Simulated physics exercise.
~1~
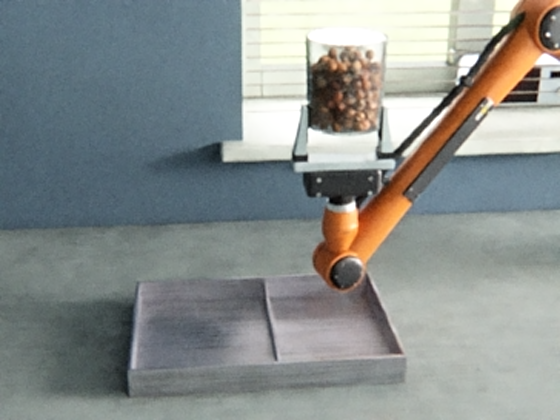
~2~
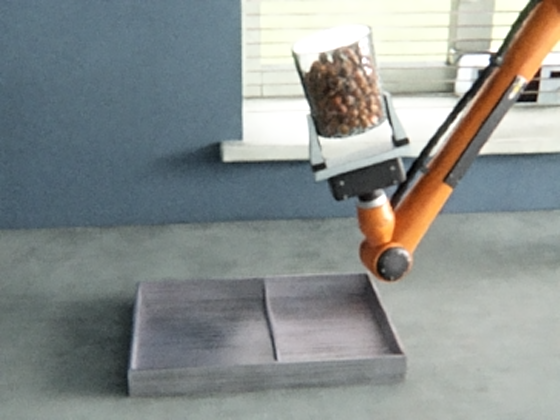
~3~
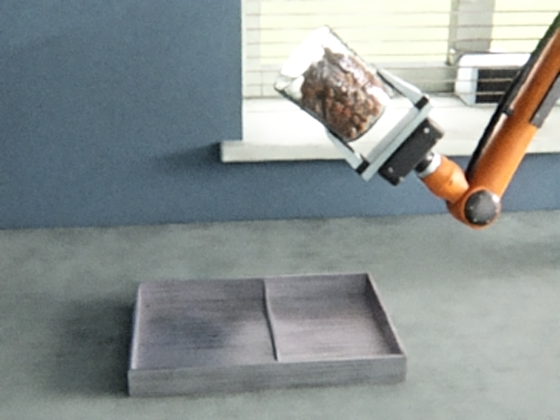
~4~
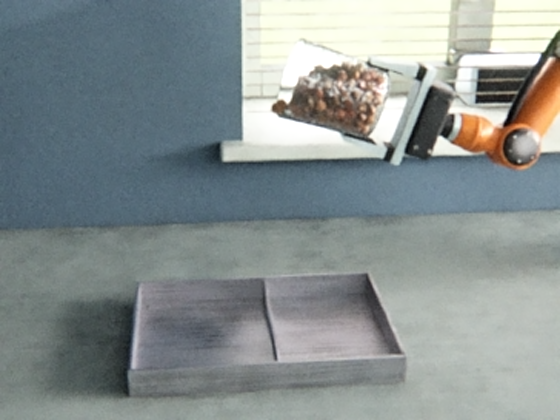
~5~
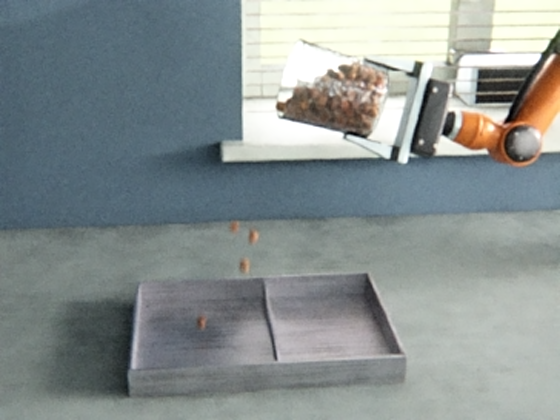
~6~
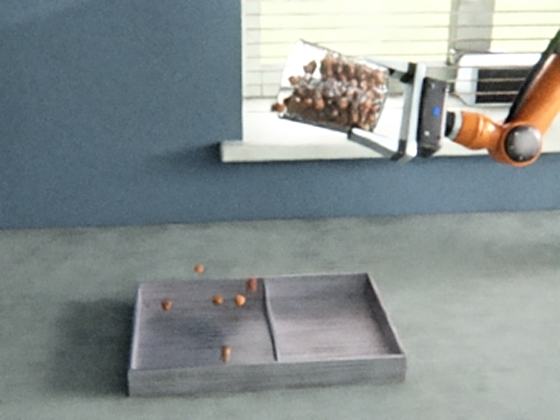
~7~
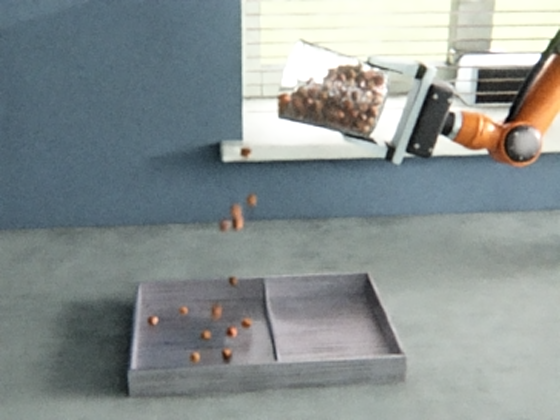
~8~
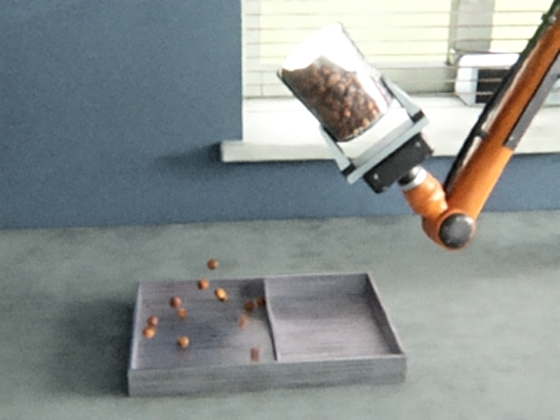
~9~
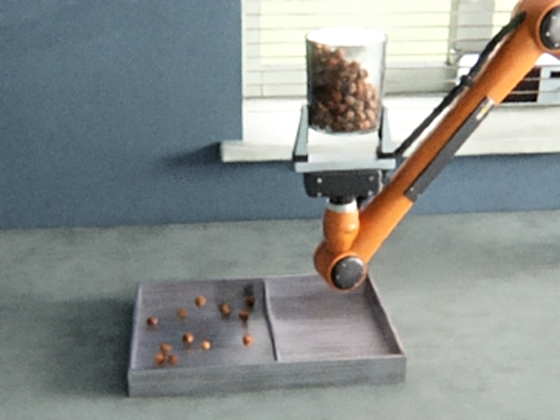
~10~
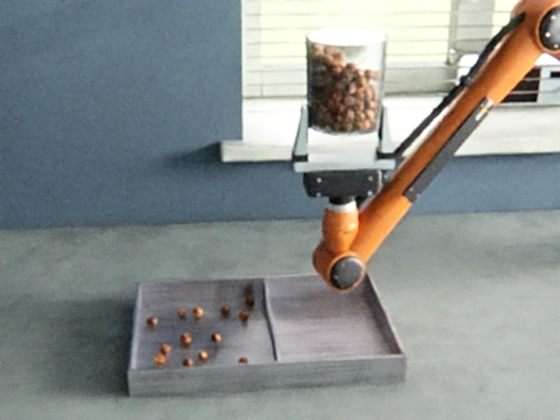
Orange robot arm tipping a clear tumbler of hazelnuts, spilling a few into a divided tray's left part, then returning it upright.
